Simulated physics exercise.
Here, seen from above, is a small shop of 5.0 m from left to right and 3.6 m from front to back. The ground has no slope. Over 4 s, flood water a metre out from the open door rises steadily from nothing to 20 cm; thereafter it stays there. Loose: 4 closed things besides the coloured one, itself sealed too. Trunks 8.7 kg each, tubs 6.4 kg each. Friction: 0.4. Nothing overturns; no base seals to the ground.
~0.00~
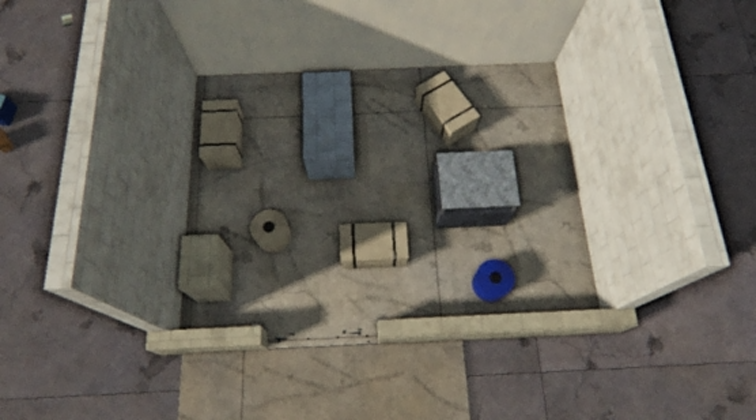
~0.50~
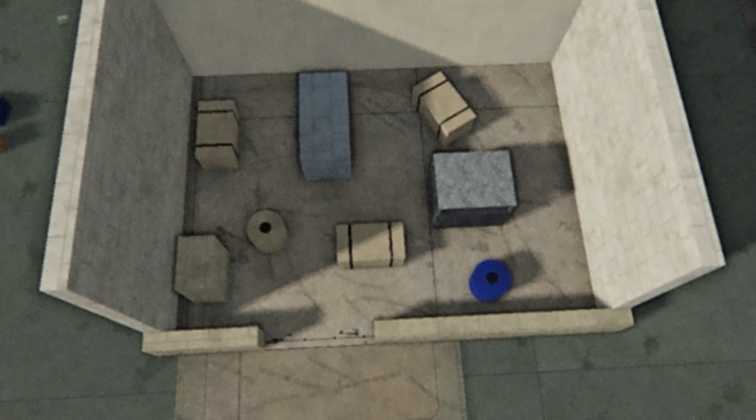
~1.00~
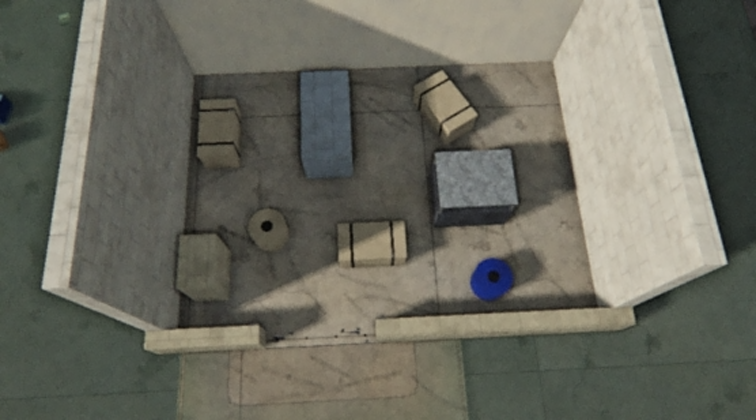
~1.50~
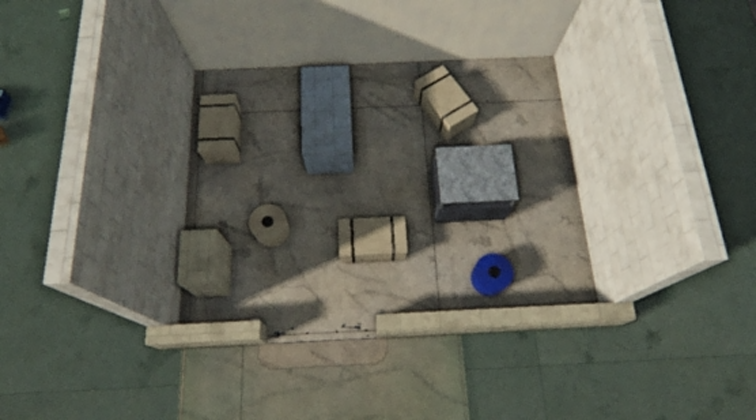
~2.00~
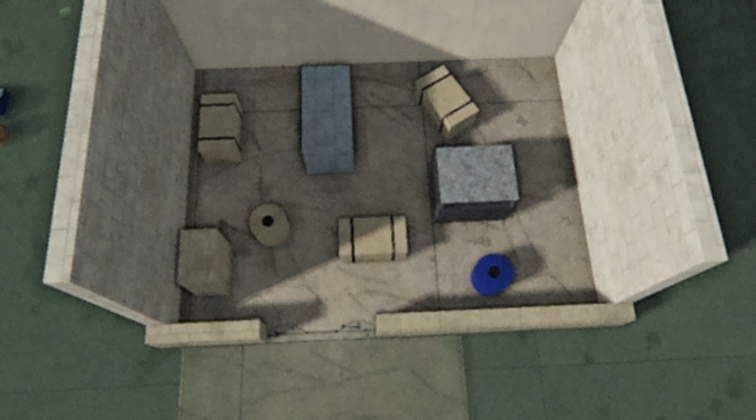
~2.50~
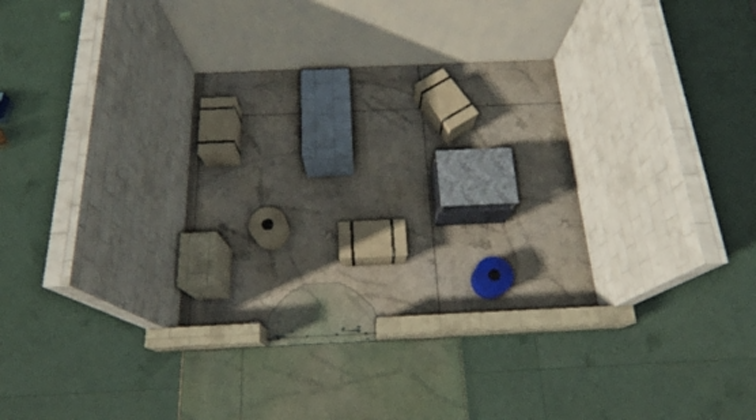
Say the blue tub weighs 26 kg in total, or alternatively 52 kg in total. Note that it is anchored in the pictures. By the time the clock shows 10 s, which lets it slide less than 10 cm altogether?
My call: It is fine with the lighter amount.
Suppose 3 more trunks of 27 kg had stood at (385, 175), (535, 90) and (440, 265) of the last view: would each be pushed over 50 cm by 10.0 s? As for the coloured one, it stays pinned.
Answer by position: Outside the range; inside the range; inside the range.
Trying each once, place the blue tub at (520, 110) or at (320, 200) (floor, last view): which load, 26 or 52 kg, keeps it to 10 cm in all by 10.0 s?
In order: Even the lighter mass works; even the lighter mass works.
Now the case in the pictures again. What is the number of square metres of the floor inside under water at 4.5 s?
Wet area: Approx. 6.0 m2.
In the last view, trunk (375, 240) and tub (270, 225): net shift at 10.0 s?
First 250 cm, then 140 cm.
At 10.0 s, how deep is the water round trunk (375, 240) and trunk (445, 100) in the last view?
Depths: Near 5 cm, then near 10 cm.
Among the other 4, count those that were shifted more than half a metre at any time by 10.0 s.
4 in all.
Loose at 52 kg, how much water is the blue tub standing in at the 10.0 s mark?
1 cm, roughly.
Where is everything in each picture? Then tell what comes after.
The first frame shows the blue tub at (495, 278) rests on the ground; water covers 0.0 m2; 0 of 5 have shifted.
The second frame shows the blue tub at (492, 278), on the bottom; water covers 0.0 m2; 0 of 5 have shifted.
The third frame shows the blue tub at (493, 277) rests on the ground; 0.0 m2 under water; 0 of 5 have shifted.
The fourth frame shows the blue tub at (494, 272), on the bottom; 0.0 m2 under water; 0 of 5 have shifted.
The fifth frame shows the blue tub at (494, 272), on the bottom; 0.0 m2 under water; 0 of 5 have shifted.
The sixth frame shows the blue tub at (494, 275) rests on the ground; 0.5 m2 under water; 0 of 5 have shifted.
After 3.5 s the blue tub would be 0 cm from its start with 26 kg and 0 cm from its start with 52 kg; 0 cm of water round it then.
After 4.5 s the blue tub would be 0 cm from its start with 26 kg and 0 cm from its start with 52 kg; 0 cm of water round it then.
After 7.0 s the blue tub would be 0 cm from its start with 26 kg and 0 cm from its start with 52 kg; 1 cm of water round it then.
After 10.0 s the blue tub would be 0 cm from its start with 26 kg and 0 cm from its start with 52 kg; 1 cm of water round it then.
